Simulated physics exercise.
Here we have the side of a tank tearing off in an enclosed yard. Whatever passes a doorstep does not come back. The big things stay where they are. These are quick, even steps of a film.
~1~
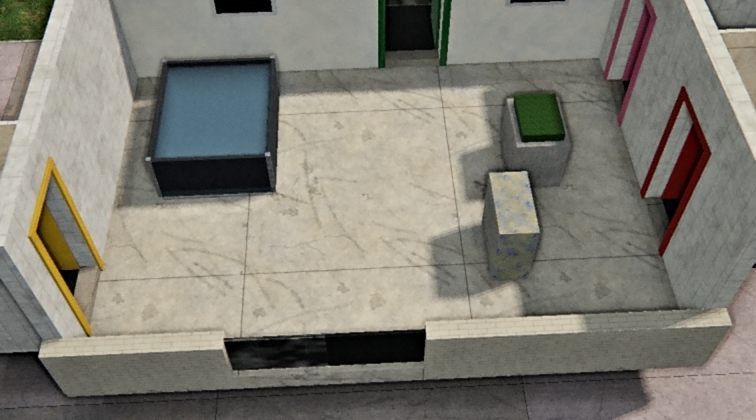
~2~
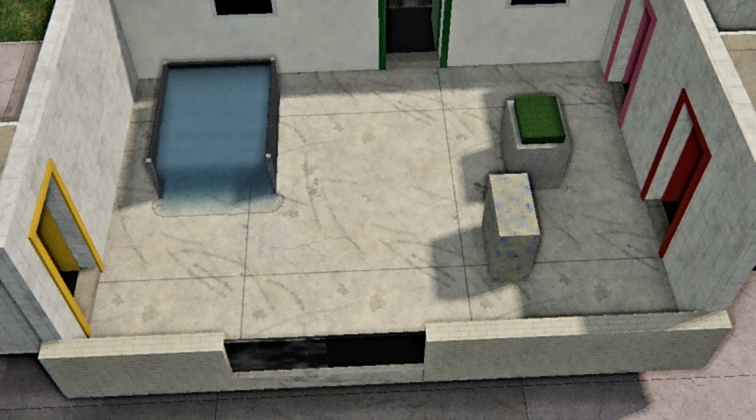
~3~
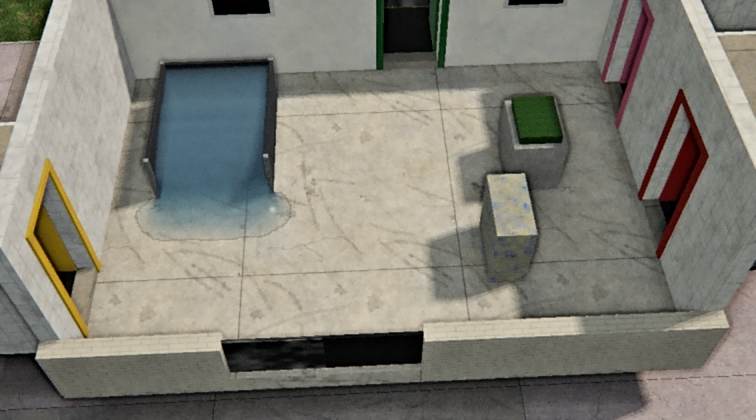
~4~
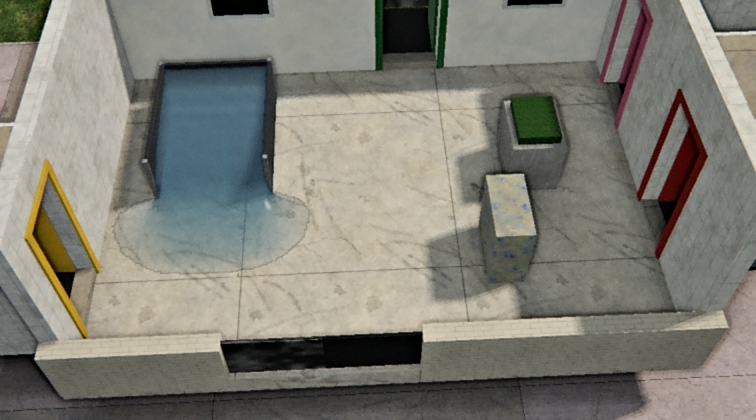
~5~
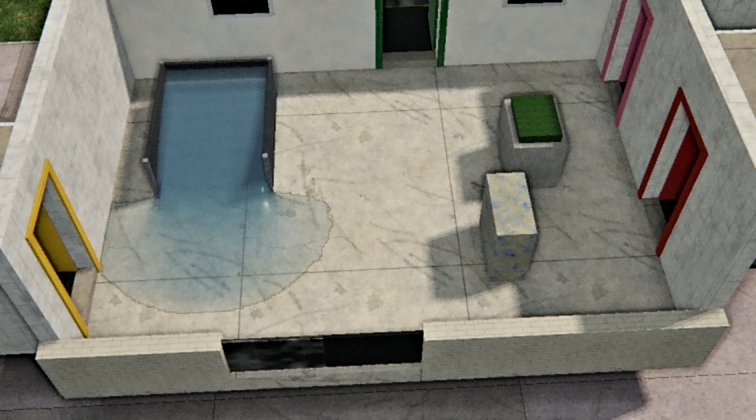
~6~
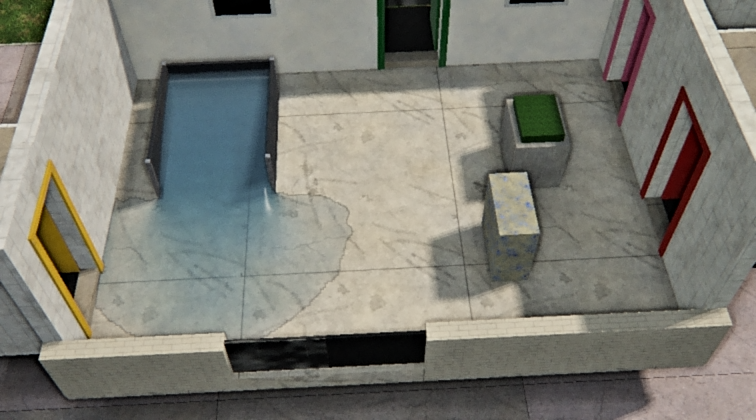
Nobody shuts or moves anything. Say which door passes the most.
Most goes in at the yellow door.
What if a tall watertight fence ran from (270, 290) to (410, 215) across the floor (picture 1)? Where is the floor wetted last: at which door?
It is the pink one.
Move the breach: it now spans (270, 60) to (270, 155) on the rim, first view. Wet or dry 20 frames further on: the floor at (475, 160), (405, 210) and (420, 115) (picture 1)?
As listed: Flooded, covered, covered.
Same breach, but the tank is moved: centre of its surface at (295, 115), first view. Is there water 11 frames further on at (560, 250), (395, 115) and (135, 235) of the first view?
As listed: No water, clear, not flooded.
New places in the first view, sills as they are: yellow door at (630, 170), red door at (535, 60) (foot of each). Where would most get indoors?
I say the red-painted one.
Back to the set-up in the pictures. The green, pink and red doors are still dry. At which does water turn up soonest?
I say the red one.
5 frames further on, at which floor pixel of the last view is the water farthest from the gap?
Near (384, 353).
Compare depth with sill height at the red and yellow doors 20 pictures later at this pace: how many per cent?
About 0 and 130 per cent.
A moment on, water covers 25 % of the floor; green door not reached, pink door not reached, yellow door wet at the sill, nothing in, red door not reached.
Next, water covers 30 % of the floor; green door not reached, pink door not reached, yellow door a trickle in, red door not reached.
Then, water covers 45 % of the floor; green door not reached, pink door not reached, yellow door a lot in, red door not reached.
Later, water covers 80 % of the floor; green door wet at the sill, nothing in, pink door wet at the sill, nothing in, yellow door a lot in, red door some in.
In the end, water covers 100 % of the floor; green door wet at the sill, nothing in, pink door a trickle in, yellow door a lot in, red door some in; the yellow door has let in the most.
